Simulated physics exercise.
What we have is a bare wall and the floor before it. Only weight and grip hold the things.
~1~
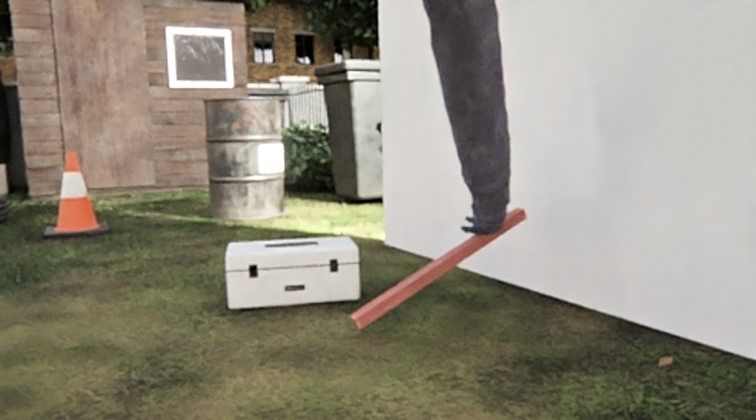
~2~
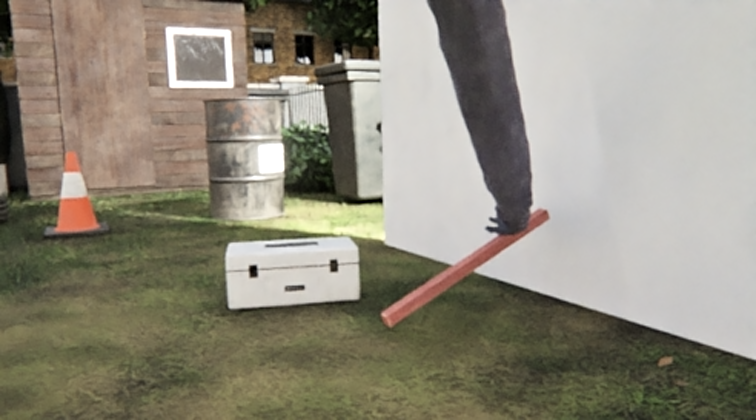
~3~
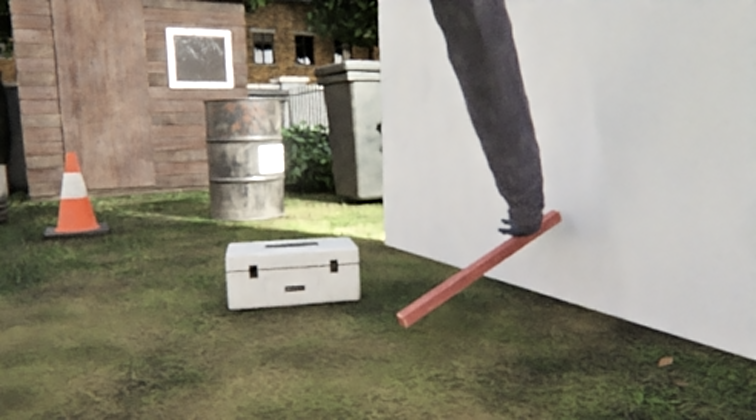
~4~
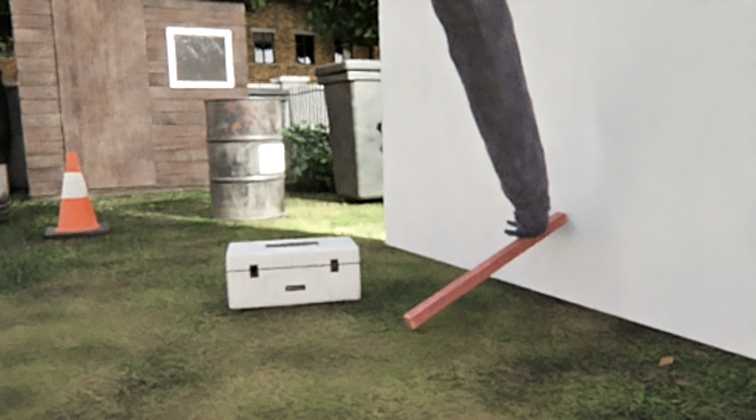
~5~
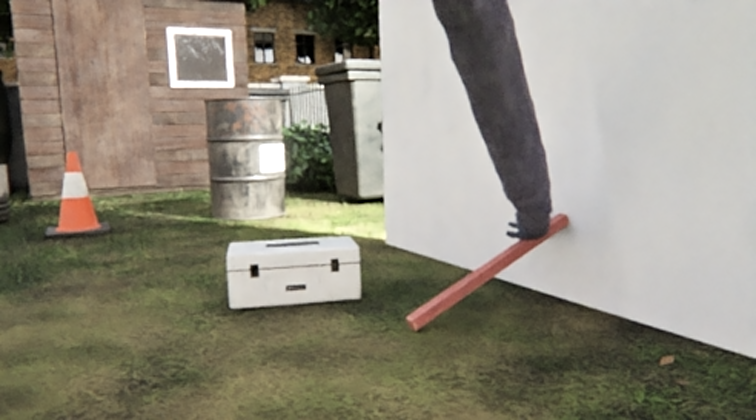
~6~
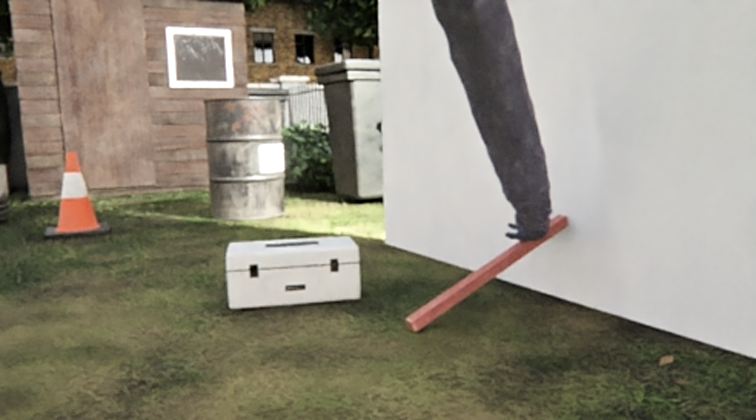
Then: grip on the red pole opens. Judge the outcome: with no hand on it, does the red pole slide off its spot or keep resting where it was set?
Would you look at that, it sinks down.
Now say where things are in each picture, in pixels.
The first frame shows on its way; red pole (444, 264); white toolbox (293, 271).
The second frame shows on its way; red pole (470, 264); white toolbox (293, 271).
The third frame shows on its way; red pole (484, 265); white toolbox (293, 271).
The fourth frame shows on its way; red pole (490, 266); white toolbox (293, 271).
The fifth frame shows propped up under the hand; red pole (492, 268); white toolbox (294, 271).
The sixth frame shows propped up under the hand; red pole (492, 269); white toolbox (293, 271).
Then, 0.42 s past the last view, red pole leaning 23° more than when let go near (483, 310).
Then, 0.86 s past the last view, red pole resting near (483, 310).
Finally, moved from the start, red pole; white toolbox still in place. Final places as the last picture's camera would see them, red pole near (483, 310). The pole slides down.
